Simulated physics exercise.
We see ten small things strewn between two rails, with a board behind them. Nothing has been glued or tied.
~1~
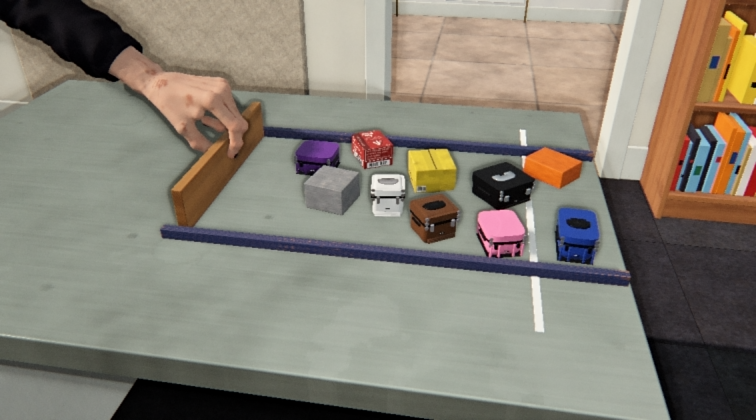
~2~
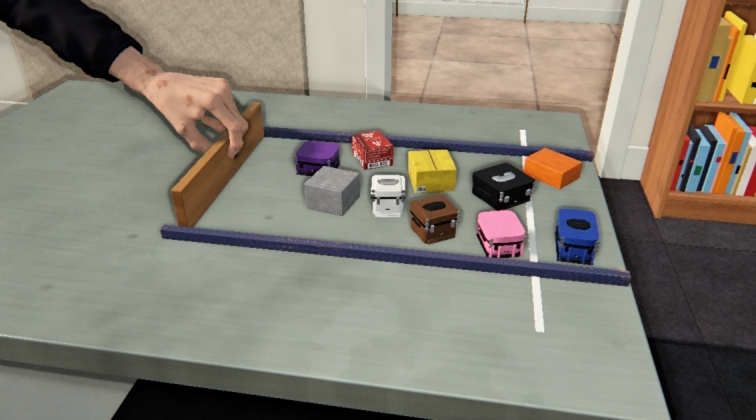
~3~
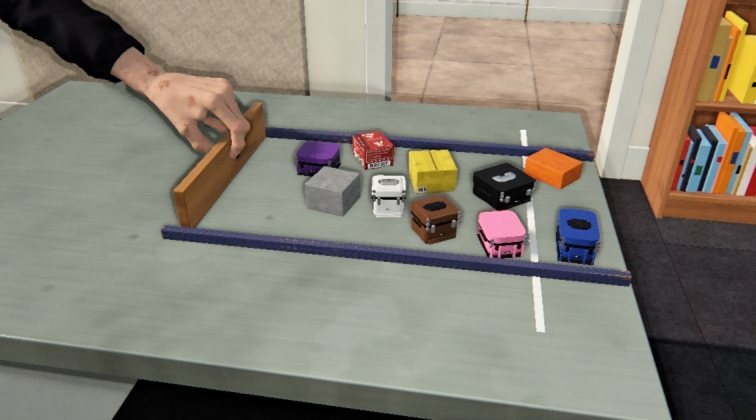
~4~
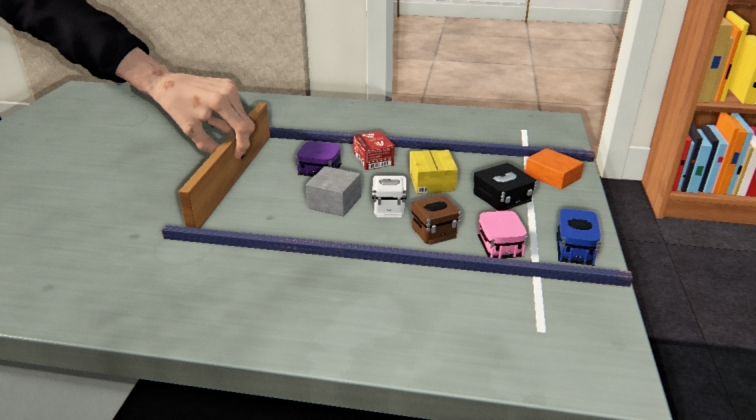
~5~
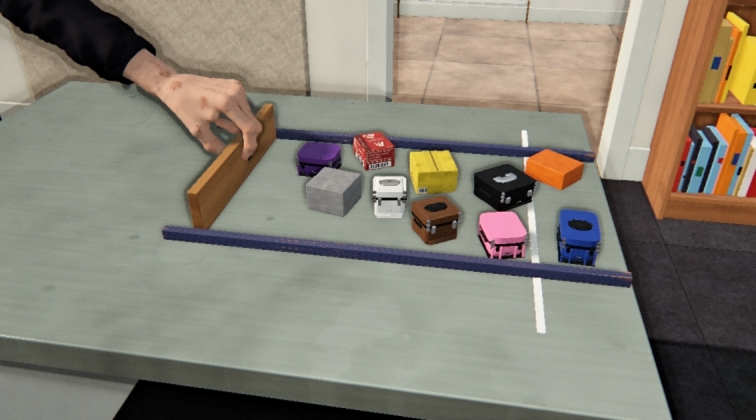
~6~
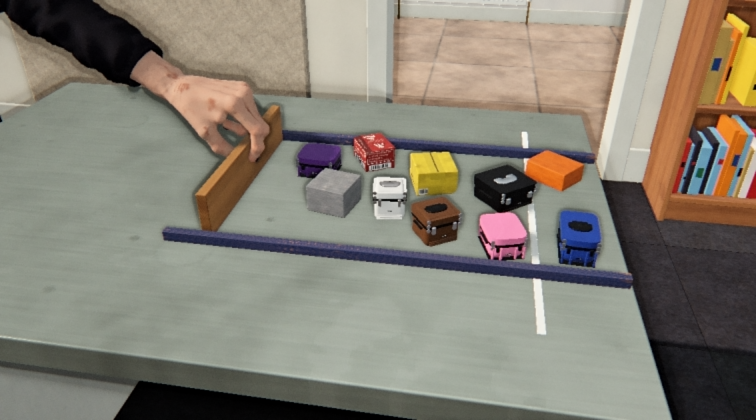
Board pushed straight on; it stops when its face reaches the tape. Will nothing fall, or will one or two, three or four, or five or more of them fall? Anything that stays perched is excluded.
One or two fall.
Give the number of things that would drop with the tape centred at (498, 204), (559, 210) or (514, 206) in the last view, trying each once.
Try 1: 0; try 2: 6; try 3: 1.
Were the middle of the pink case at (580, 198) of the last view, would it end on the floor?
From that start, the object then does not stay.
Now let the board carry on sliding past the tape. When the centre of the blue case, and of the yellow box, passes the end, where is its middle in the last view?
The blue case puts it at (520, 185), the yellow box at (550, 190).
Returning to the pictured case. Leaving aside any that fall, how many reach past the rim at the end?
Overhang count: 2.
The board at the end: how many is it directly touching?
4.
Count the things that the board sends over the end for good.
All told, 2.
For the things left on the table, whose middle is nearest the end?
It's the orange block that is foremost.
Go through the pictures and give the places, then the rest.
Blue case (576, 236); orange block (552, 168); black case (502, 187); board (225, 159); tape (529, 205), in the first frame.
Orange block (552, 168); purple case (318, 160), in the second frame.
Black case (503, 188); grey block (334, 191), in the third frame.
Blue case (577, 237); brown case (435, 220), in the fourth frame.
Orange block (554, 169); red box (374, 151), in the fifth frame.
Blue case (578, 239); orange block (554, 170); black case (504, 190); board (246, 163); tape (531, 207), in the sixth frame.
Soon after, none off yet; blue case at rest near (578, 239); orange block at rest near (554, 170); black case at rest near (504, 190).
After that, none off yet; blue case at rest near (578, 239); orange block at rest near (554, 170); black case displaced about its own width near (547, 198).
In the end, the number that fall off is one or two; gone, black case and blue case.
